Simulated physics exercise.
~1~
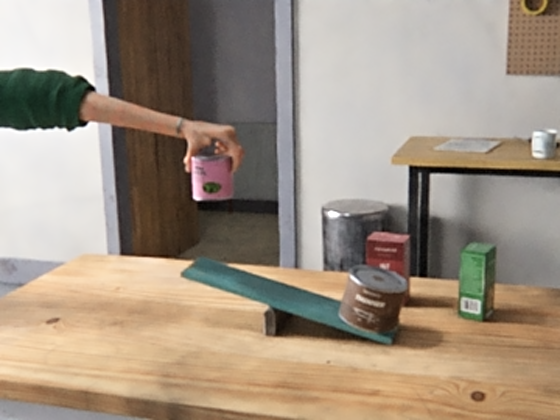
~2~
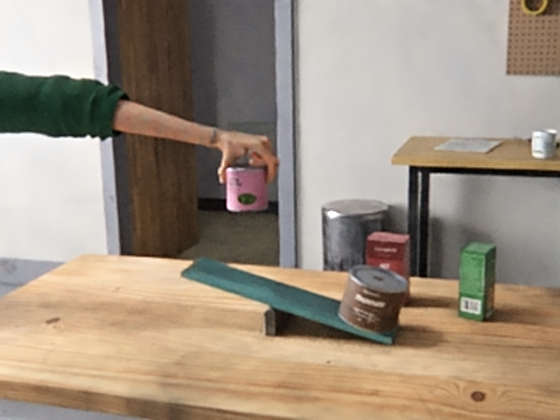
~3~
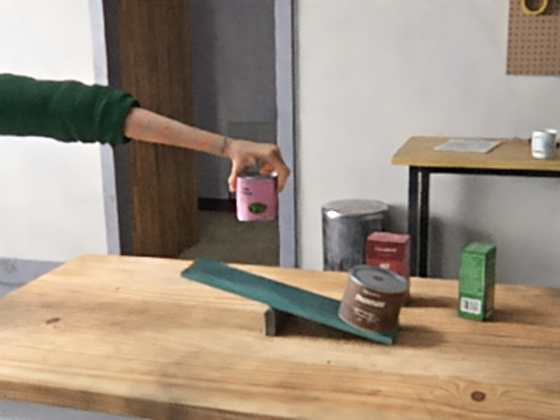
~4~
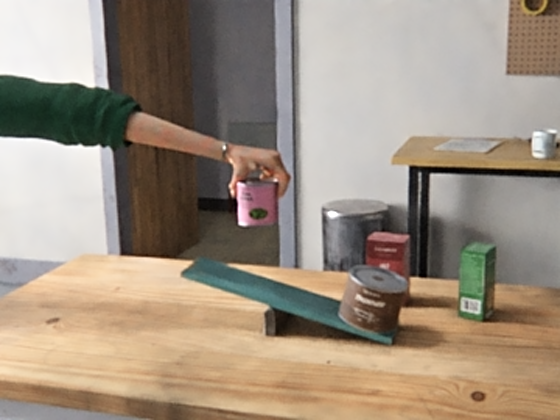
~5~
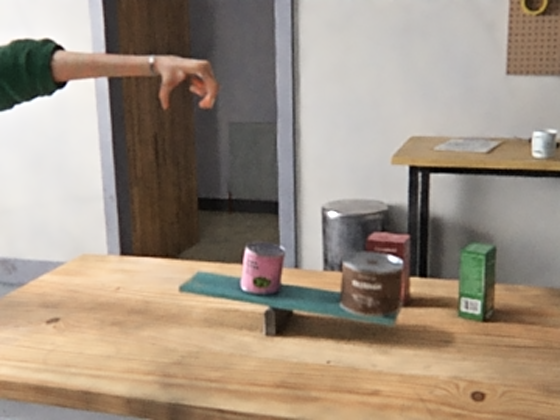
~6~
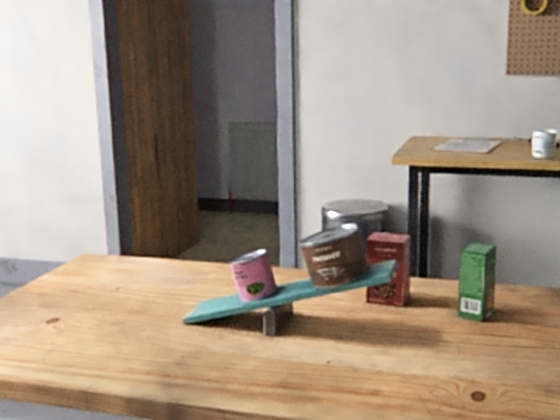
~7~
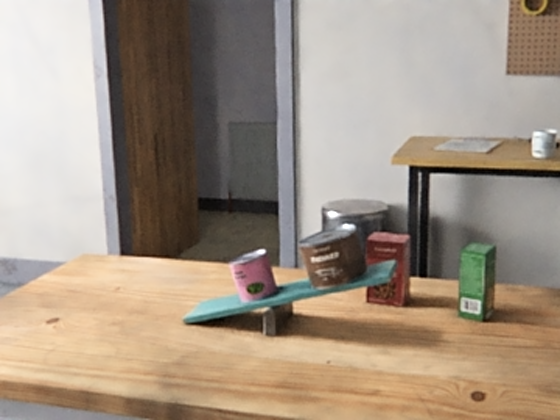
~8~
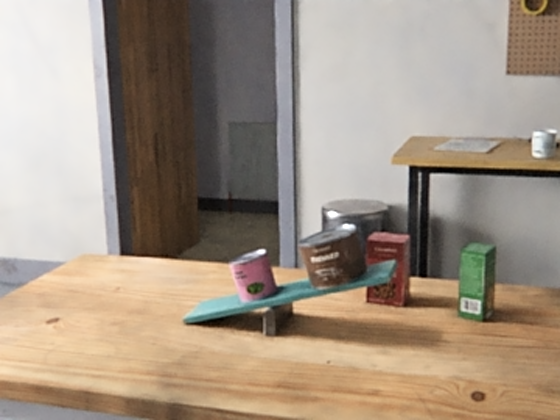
Hand placing a pink tin on the raised end of a turquoise plank see-saw, tipping it and lifting the brown tub.
